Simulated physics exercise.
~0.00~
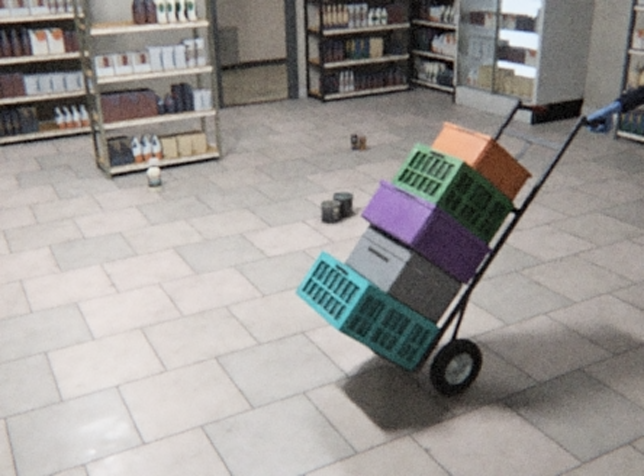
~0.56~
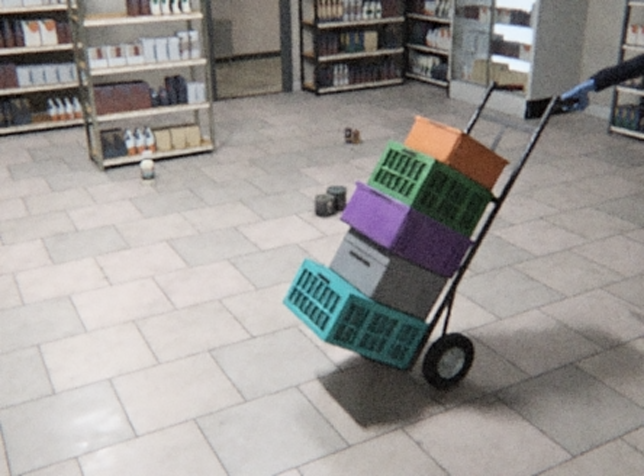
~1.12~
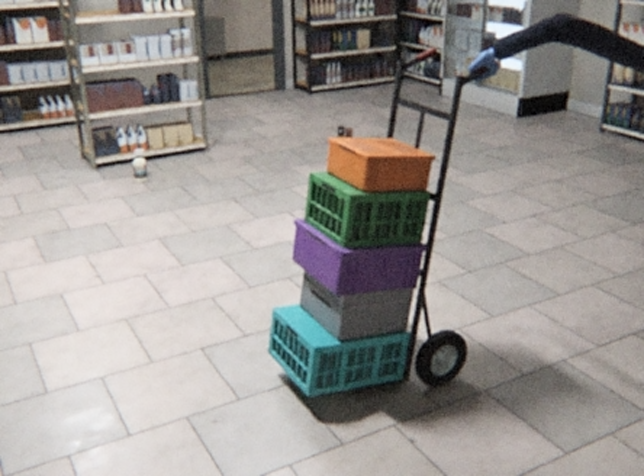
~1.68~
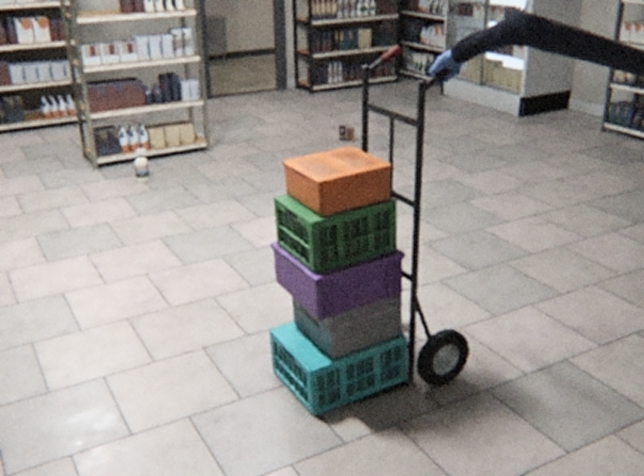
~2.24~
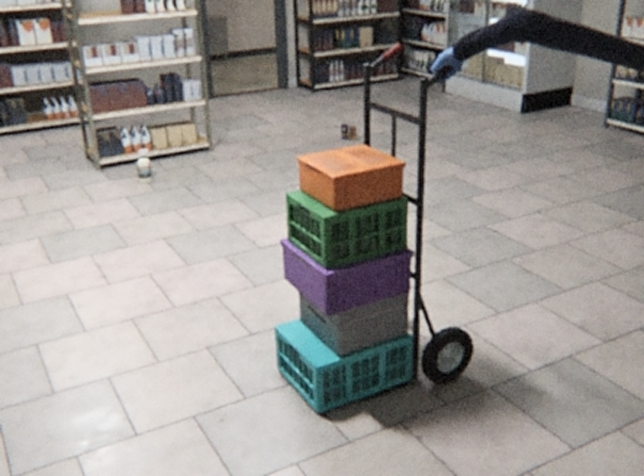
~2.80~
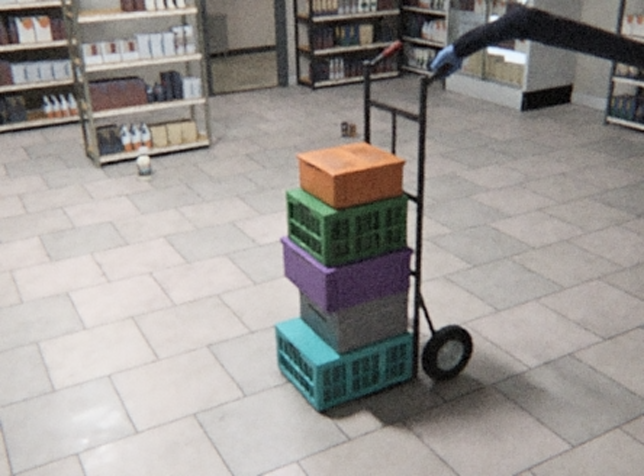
A gloved hand swung a tilted sack truck upright, bringing its stack of five colourful boxes and crates level on the tiled floor. The stack swayed slightly left, settled back a little, and stayed standing, with the hand still on the handle.
